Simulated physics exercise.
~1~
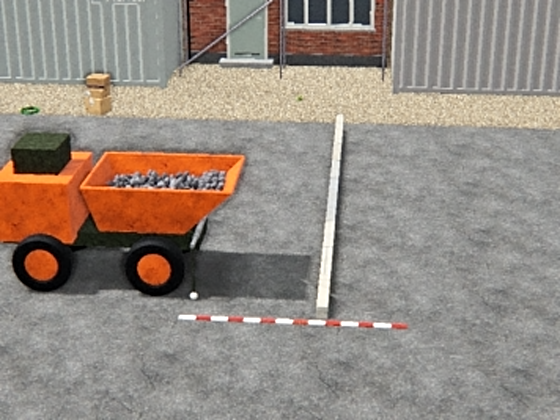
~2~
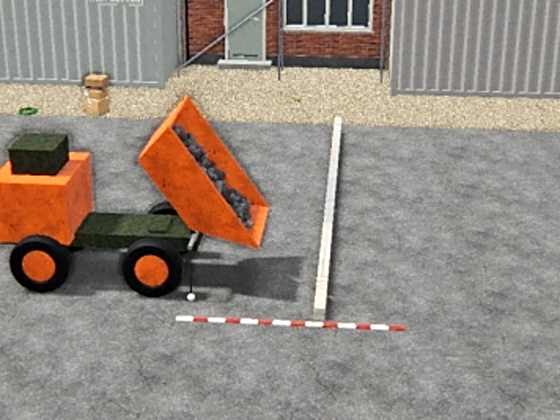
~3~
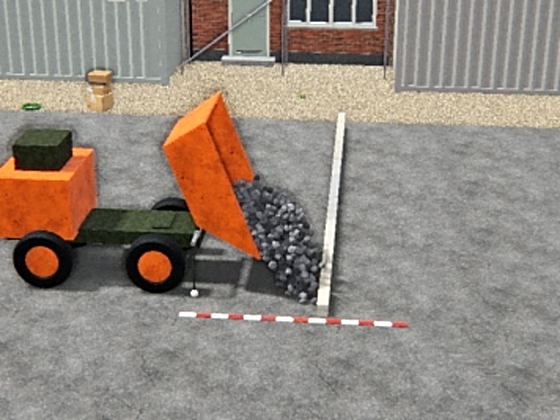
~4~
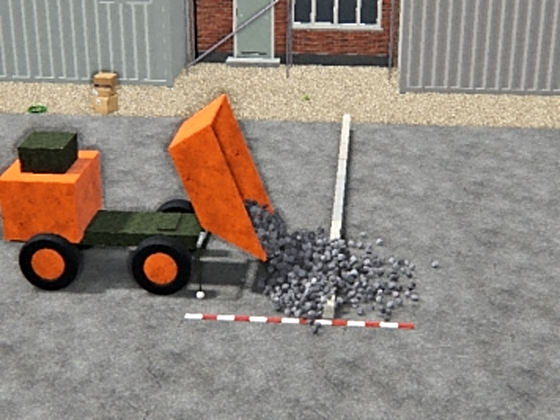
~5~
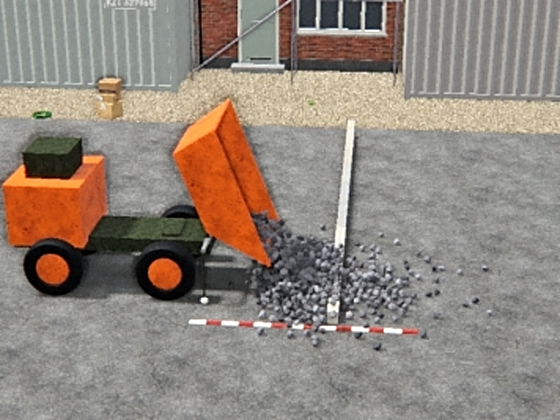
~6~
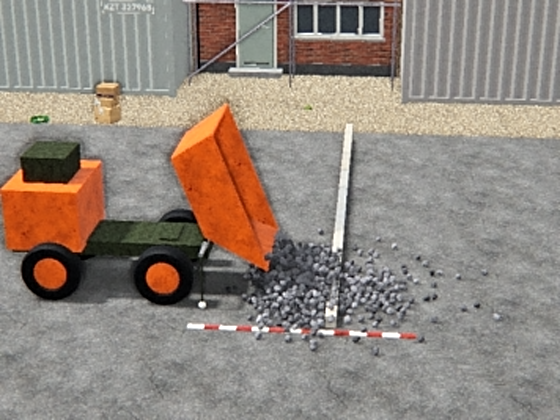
Orange dumper tipping its skip to the right and pouring grey crushed rock against a low kerb, some stones scattering beyond it.
